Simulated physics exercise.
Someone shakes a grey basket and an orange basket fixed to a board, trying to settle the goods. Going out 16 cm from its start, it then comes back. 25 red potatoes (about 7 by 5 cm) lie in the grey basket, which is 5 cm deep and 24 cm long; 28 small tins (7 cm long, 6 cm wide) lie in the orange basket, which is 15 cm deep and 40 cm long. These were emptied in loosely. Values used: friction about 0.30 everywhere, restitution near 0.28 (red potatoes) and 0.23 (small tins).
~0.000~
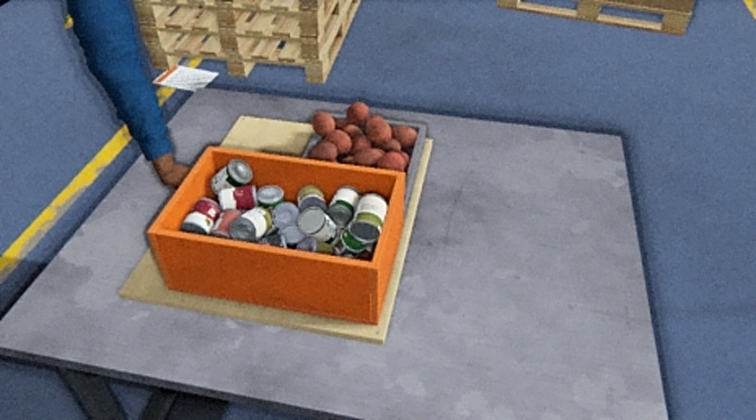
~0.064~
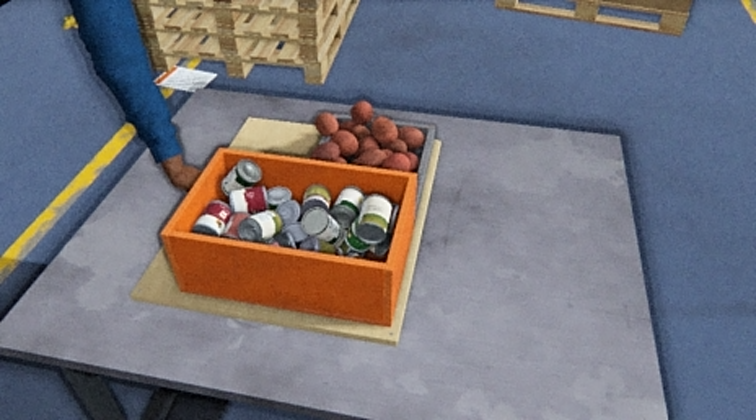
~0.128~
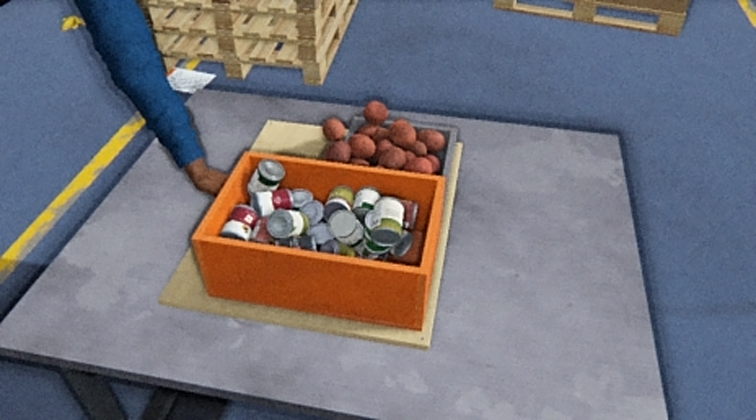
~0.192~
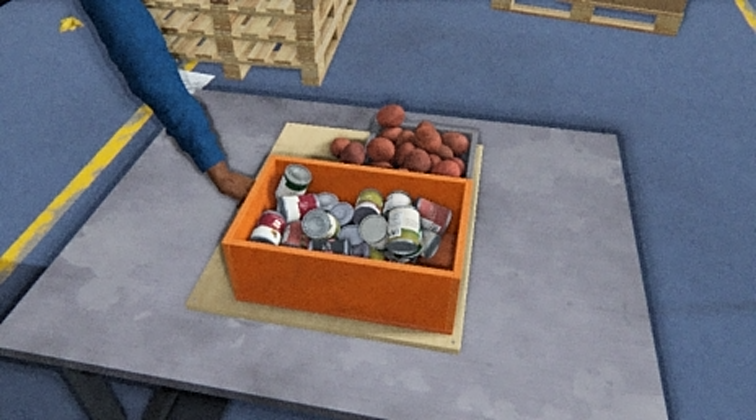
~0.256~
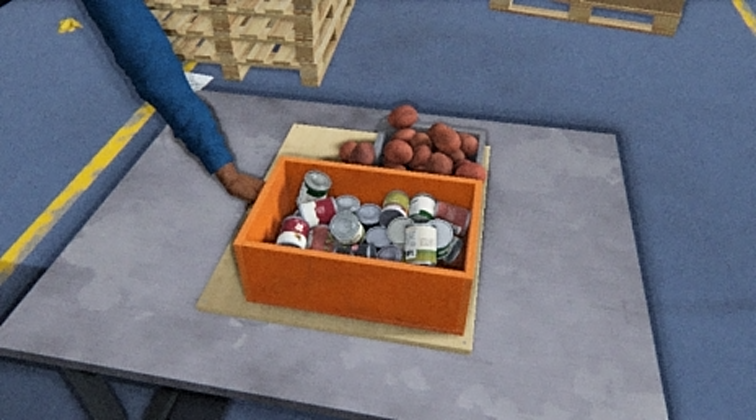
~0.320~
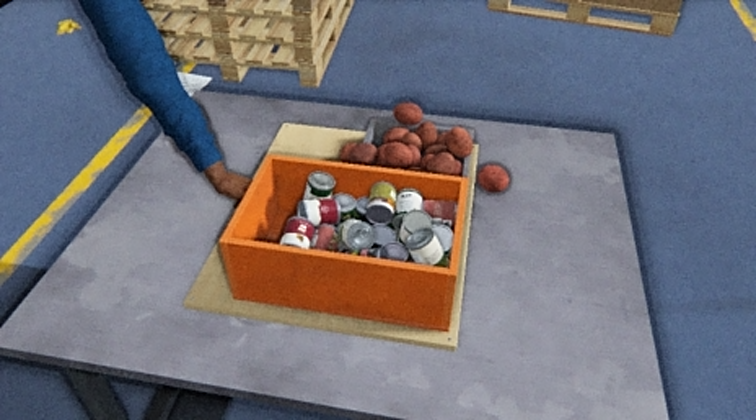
Warehouse table with a hand sliding a board of boxed tins and red potatoes right, then slightly back, potatoes leaving their basket.
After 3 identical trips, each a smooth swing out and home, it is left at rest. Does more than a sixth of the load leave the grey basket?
Yes.
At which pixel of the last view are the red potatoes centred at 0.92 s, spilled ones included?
The middle is around (381, 163).
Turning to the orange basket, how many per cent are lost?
I'd put the orange basket at some 0 per cent.
After 0.59 s, grey basket 19 in, 6 out and orange basket 28 in, 0 out.
After 0.92 s, grey basket 18 in, 7 out and orange basket 28 in, 0 out.
After 1.40 s, grey basket 17 in, 8 out and orange basket 28 in, 0 out.
Final count (at 2.00 s), grey basket 16 in, 9 out and orange basket 28 in, 0 out. Asked share, 9 of 25, 36 per cent.
